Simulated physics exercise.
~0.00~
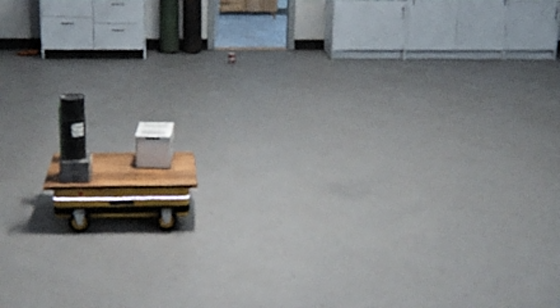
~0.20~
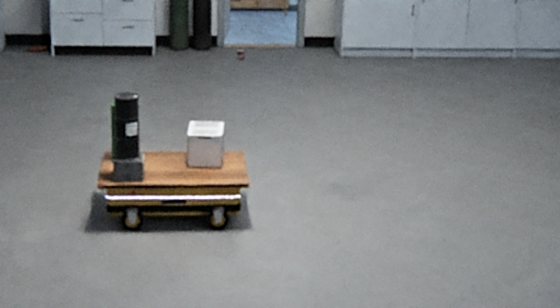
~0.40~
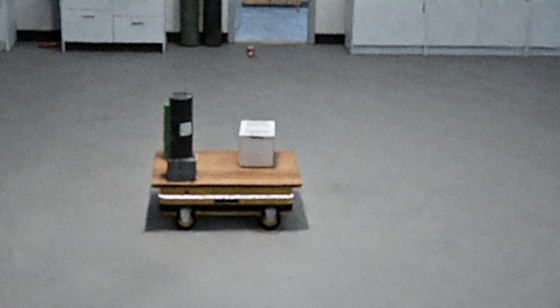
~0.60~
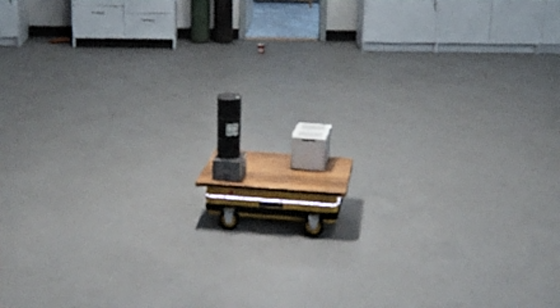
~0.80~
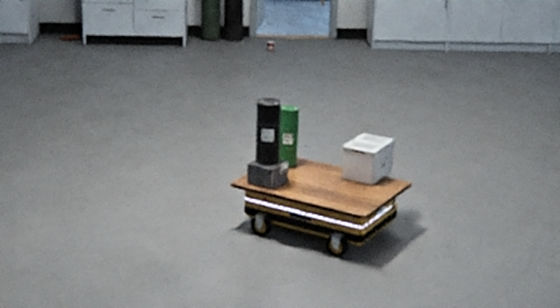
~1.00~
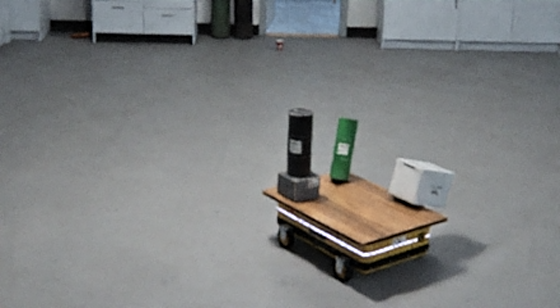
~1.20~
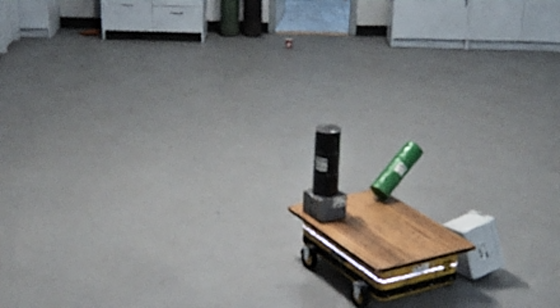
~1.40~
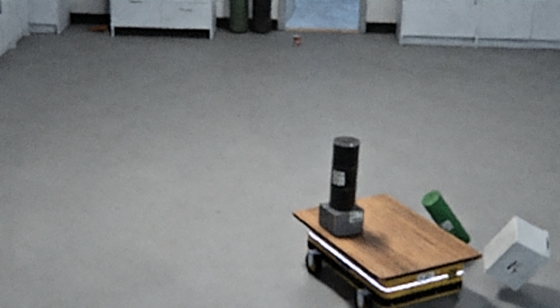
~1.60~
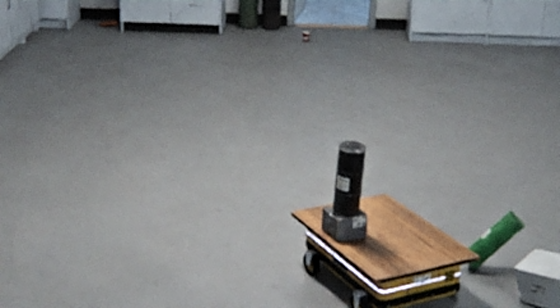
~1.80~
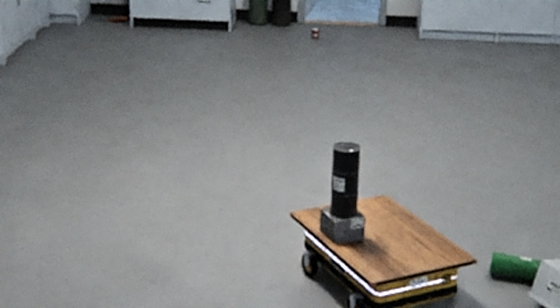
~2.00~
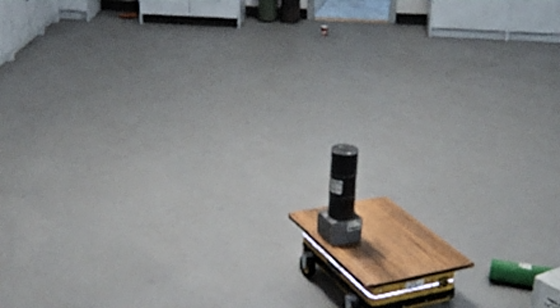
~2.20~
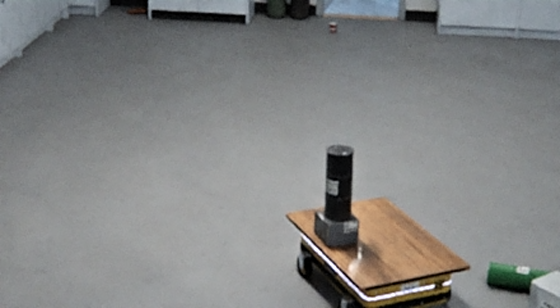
A wooden-topped cart carrying a black canister on a grey block, a green canister and a white box rolls right, then turns toward the viewer and stops; the box and green canister tip off onto the floor, while the black canister stays upright on the deck.
